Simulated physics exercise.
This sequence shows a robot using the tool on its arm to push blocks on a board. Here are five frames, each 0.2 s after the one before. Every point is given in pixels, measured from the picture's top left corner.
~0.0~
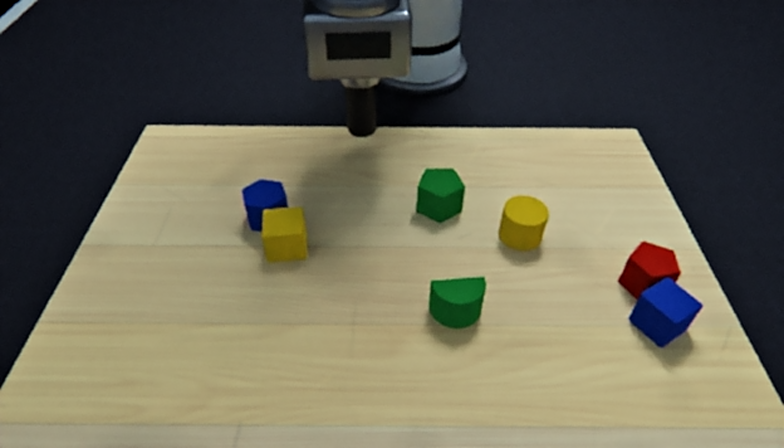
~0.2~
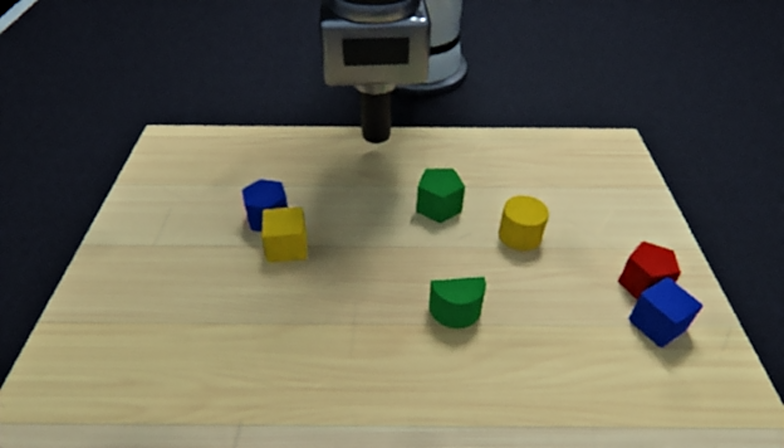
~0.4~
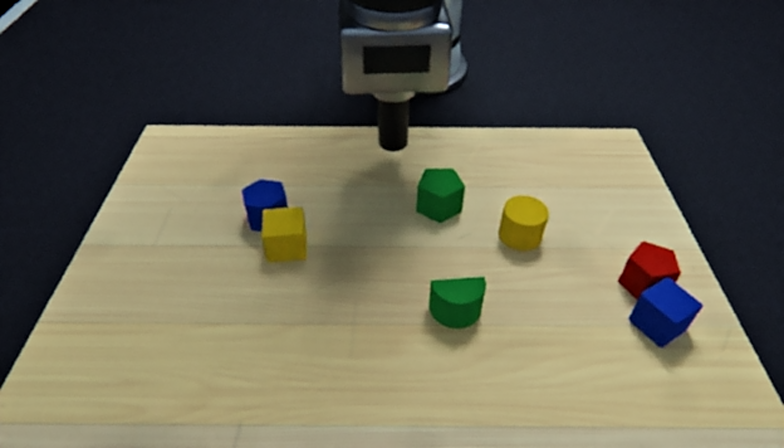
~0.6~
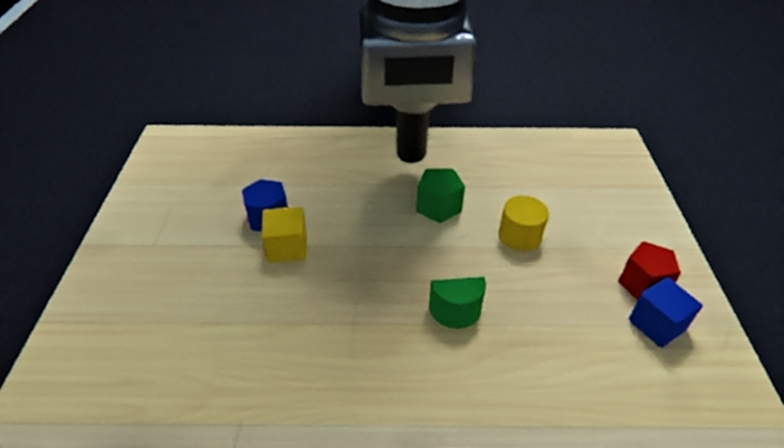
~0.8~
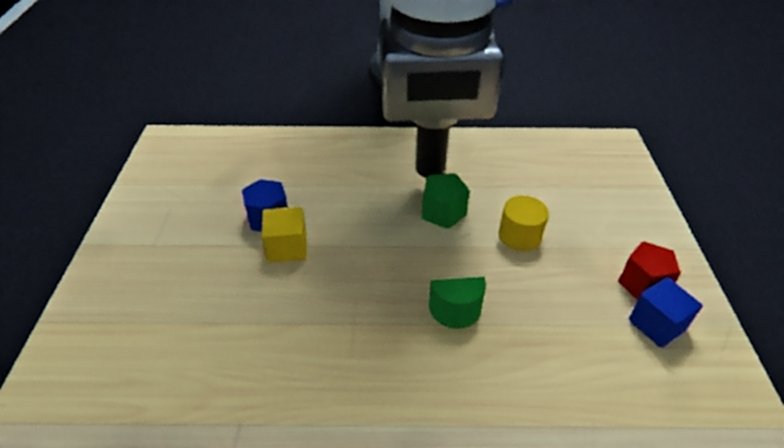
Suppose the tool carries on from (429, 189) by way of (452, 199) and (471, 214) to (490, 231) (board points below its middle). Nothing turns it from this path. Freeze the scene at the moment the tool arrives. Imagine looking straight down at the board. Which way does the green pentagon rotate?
Its spin: Clockwise.
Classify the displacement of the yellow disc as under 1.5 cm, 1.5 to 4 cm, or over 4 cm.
The distance will be below 1.5 cm.
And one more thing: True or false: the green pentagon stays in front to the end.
That claim is false.
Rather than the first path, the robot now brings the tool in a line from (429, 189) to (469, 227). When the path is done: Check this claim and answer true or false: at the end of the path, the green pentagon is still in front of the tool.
It is true.
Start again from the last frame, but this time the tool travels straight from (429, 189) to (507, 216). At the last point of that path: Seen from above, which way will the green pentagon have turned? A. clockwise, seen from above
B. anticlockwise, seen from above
My pick is A.
On the path given first. Halfway along, tool (464, 188); green pentagon (460, 206), turned 30° clockwise.
At the end, tool (493, 212); green pentagon (463, 219), turned 60° clockwise; yellow disc (535, 213).
